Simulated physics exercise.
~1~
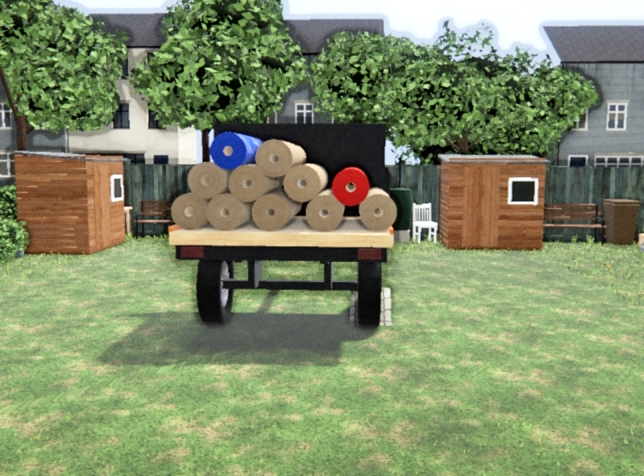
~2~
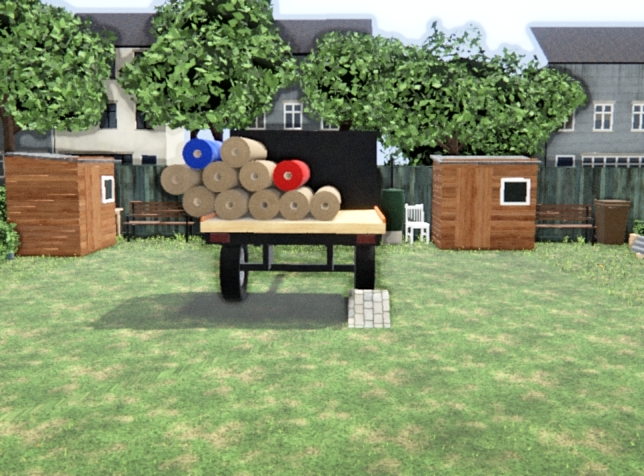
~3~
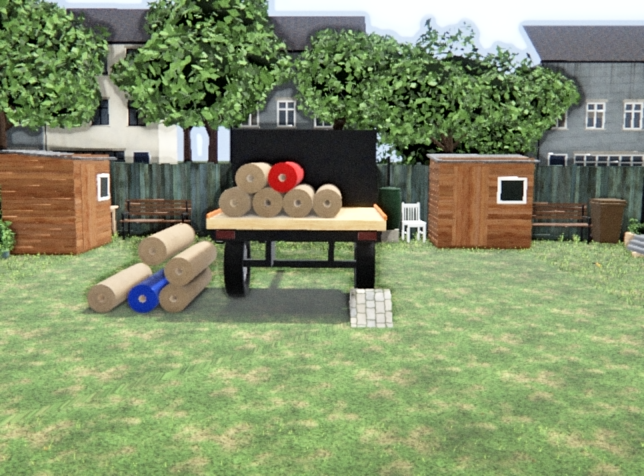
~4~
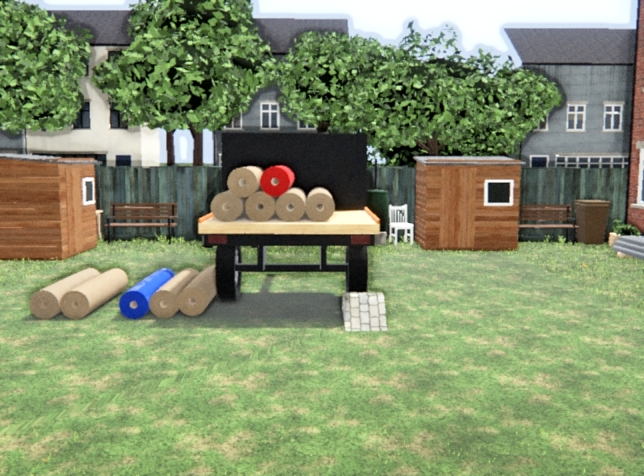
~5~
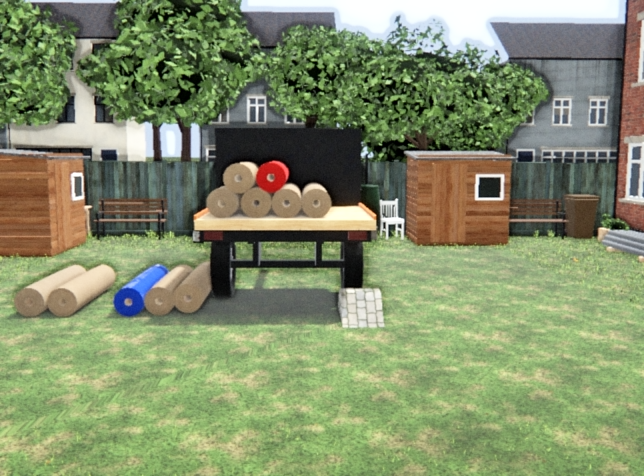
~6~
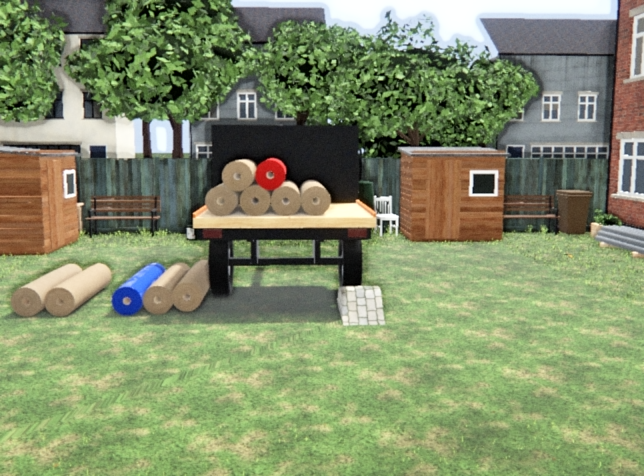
In a fenced garden, rolls slide left on a trailer and five fall, including the blue.
